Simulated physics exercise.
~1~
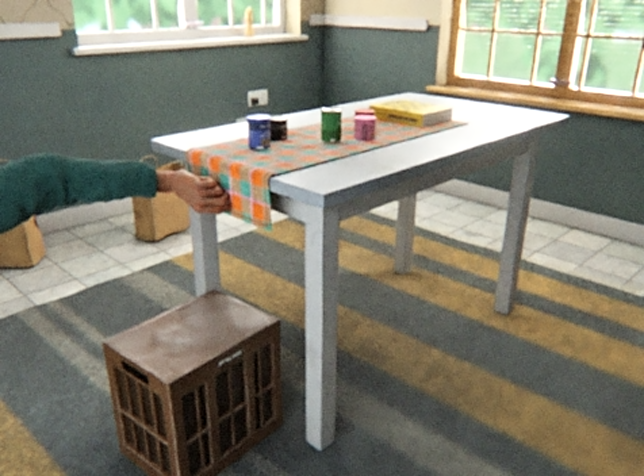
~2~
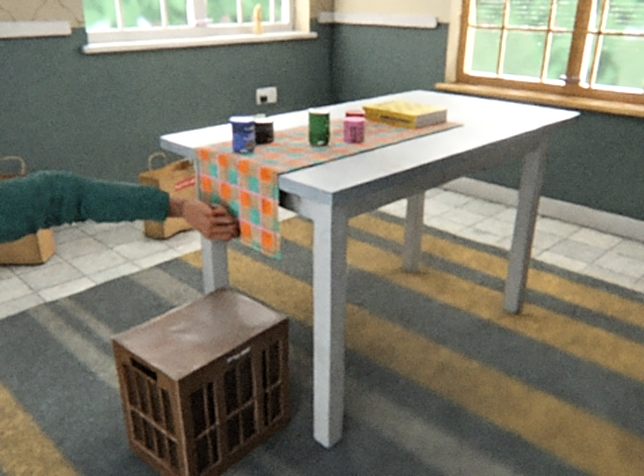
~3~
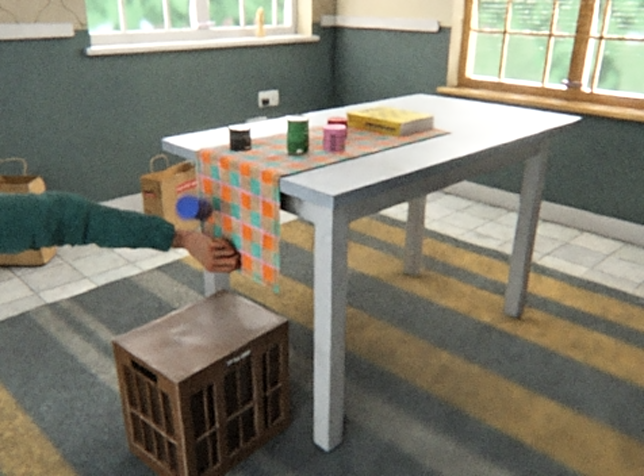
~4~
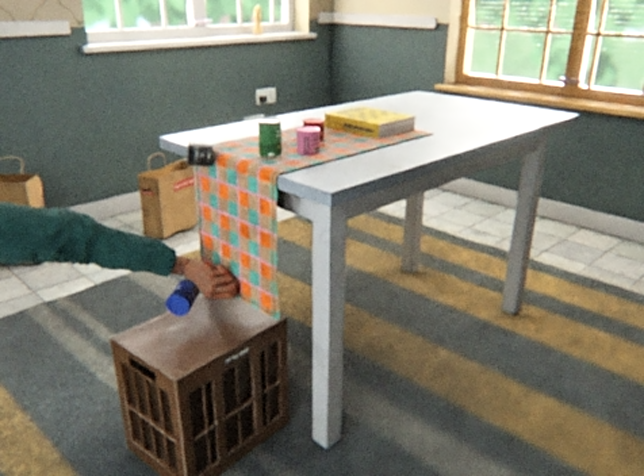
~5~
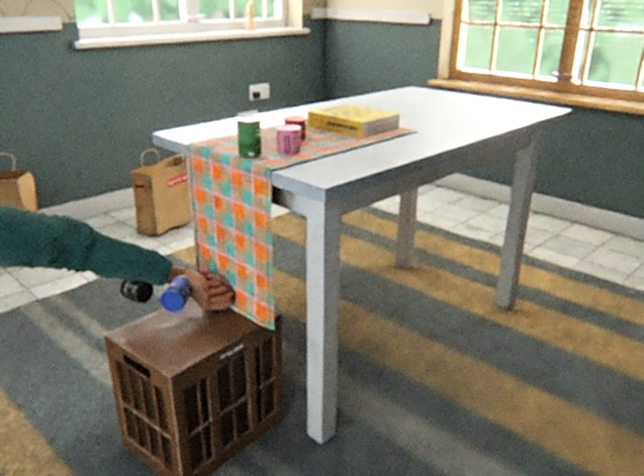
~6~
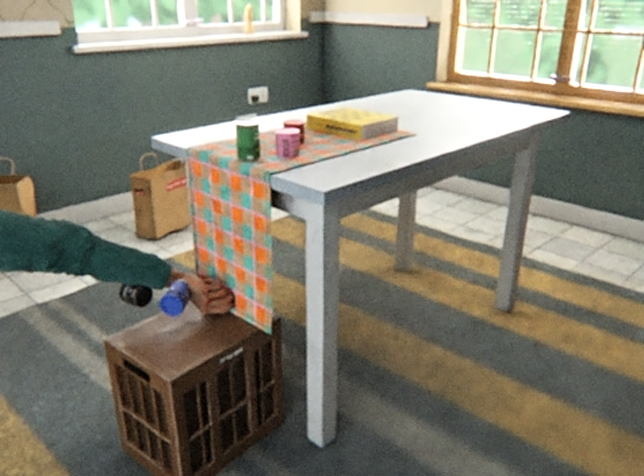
An orange checked cloth was pulled down over the end of a white table by a hand in a green sleeve until its hem reached a brown crate, and a blue can, then a black pot, tumbled off while the other things stayed on top.
